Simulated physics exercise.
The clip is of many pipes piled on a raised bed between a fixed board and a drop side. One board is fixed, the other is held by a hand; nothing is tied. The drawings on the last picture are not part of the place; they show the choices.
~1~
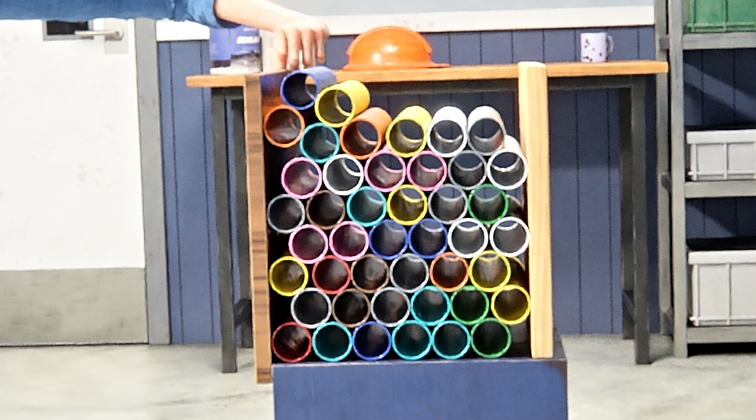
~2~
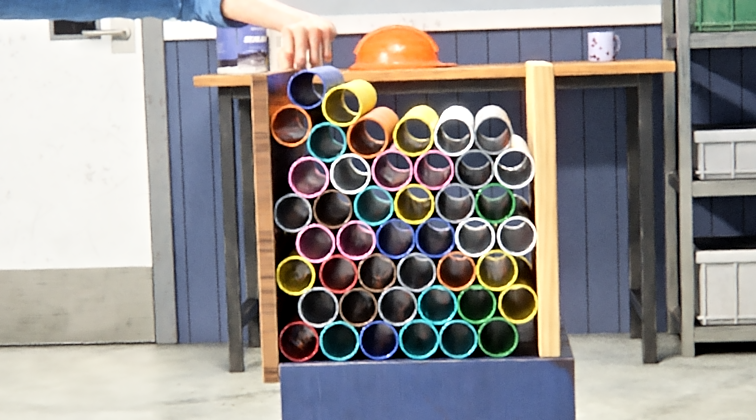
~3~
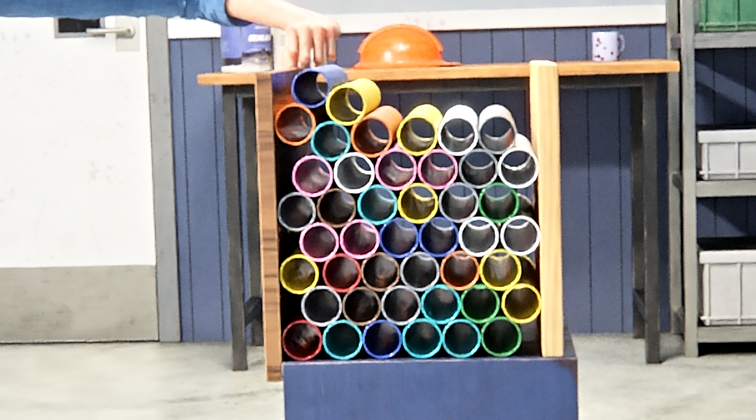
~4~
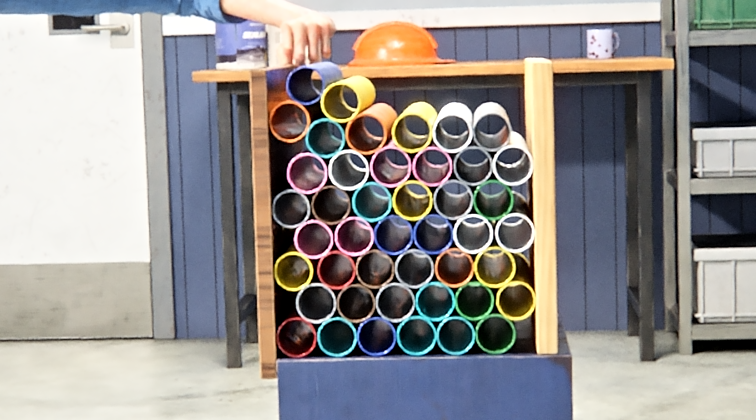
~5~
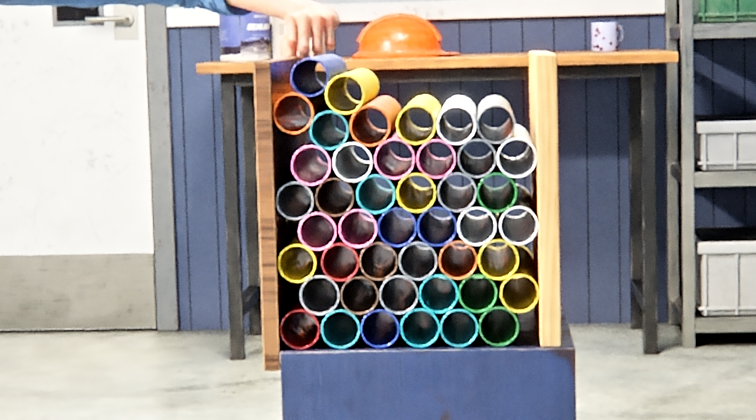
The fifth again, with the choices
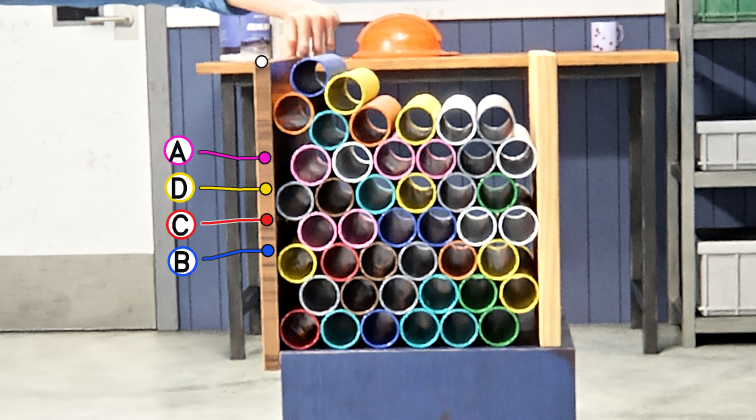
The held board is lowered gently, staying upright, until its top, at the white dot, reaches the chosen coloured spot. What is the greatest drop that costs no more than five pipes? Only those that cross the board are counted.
It can be let down to C.
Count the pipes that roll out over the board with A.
It comes to none.
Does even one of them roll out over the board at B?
Yes, at B.
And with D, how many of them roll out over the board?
The count is two.
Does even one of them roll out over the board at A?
No, at A.
On the copy, A at (265, 158); B at (268, 250); C at (267, 220); D at (266, 189); the white dot at (262, 62).
On C. First, top of the board (273, 131).
Then, top of the board (276, 211).
Finally, top of the board (276, 219), two out over the board.
By contrast, A none out over the board; B six out over the board; D two out over the board.
